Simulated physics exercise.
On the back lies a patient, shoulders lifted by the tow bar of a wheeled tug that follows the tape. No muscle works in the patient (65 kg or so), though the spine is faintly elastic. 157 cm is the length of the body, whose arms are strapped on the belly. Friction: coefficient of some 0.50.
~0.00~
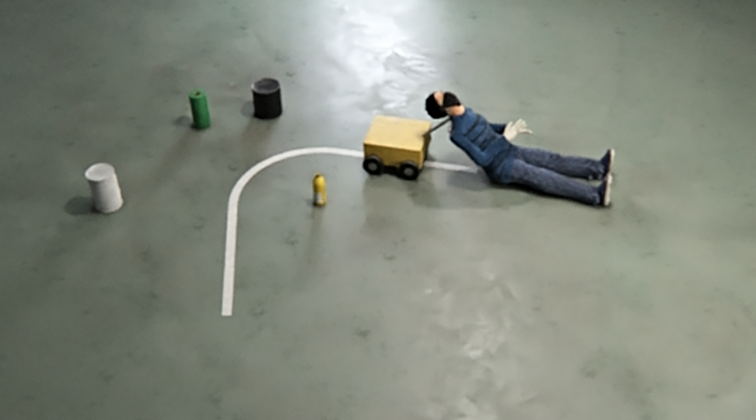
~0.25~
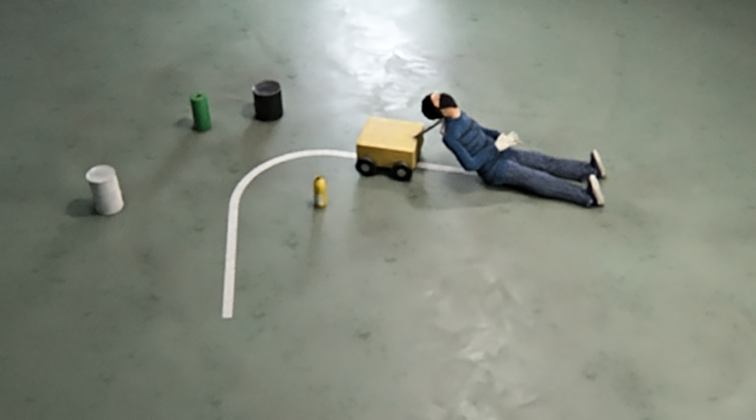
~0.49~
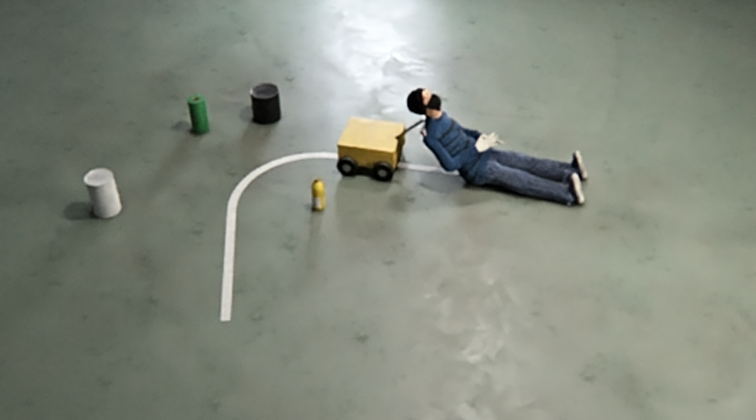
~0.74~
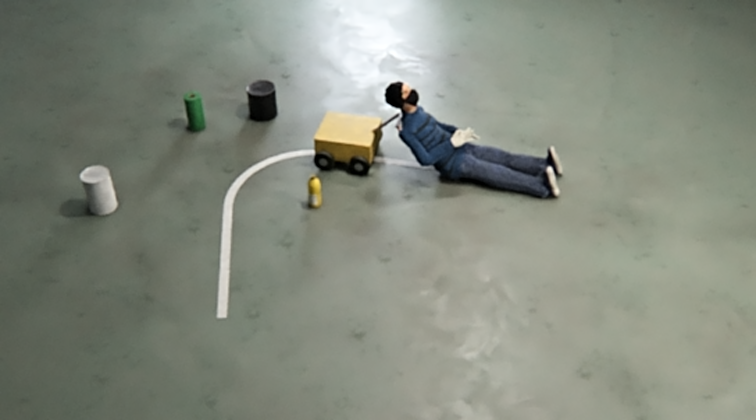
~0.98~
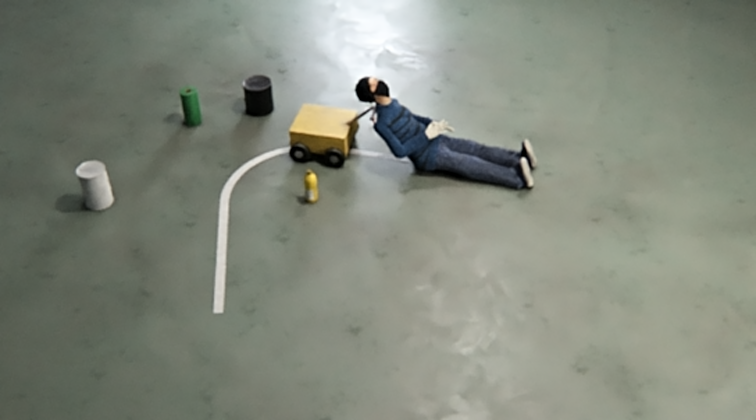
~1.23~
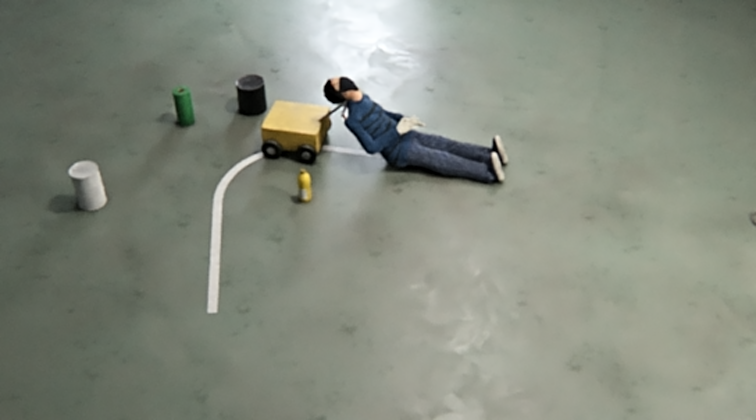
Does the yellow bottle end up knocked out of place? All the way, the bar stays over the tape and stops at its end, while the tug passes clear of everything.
No.
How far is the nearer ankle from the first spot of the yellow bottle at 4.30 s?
The gap is about 30 cm.
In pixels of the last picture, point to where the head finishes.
I'd expect it close to pixel (202, 259).
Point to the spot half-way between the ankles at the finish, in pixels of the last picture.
Around (251, 201).
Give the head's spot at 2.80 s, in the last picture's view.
It sits near (211, 120), give or take.
After 2.10 s the yellow bottle is where it stood, near (304, 185) in the last picture's view; the nearer ankle is 91 cm from that spot.
After 2.80 s the yellow bottle is where it stood, near (304, 185) in the last picture's view; the green post where it stood; the nearer ankle is 65 cm from that spot.
After 3.60 s the yellow bottle is where it stood, near (304, 185) in the last picture's view; the nearer ankle is 46 cm from that spot.
After 4.30 s the yellow bottle is where it stood, near (304, 185) in the last picture's view; the green post where it stood; the nearer ankle is 26 cm from that spot.
After 5.1 s, yellow bottle stays put; black bucket stays put; green post stays put; white bin stays put.
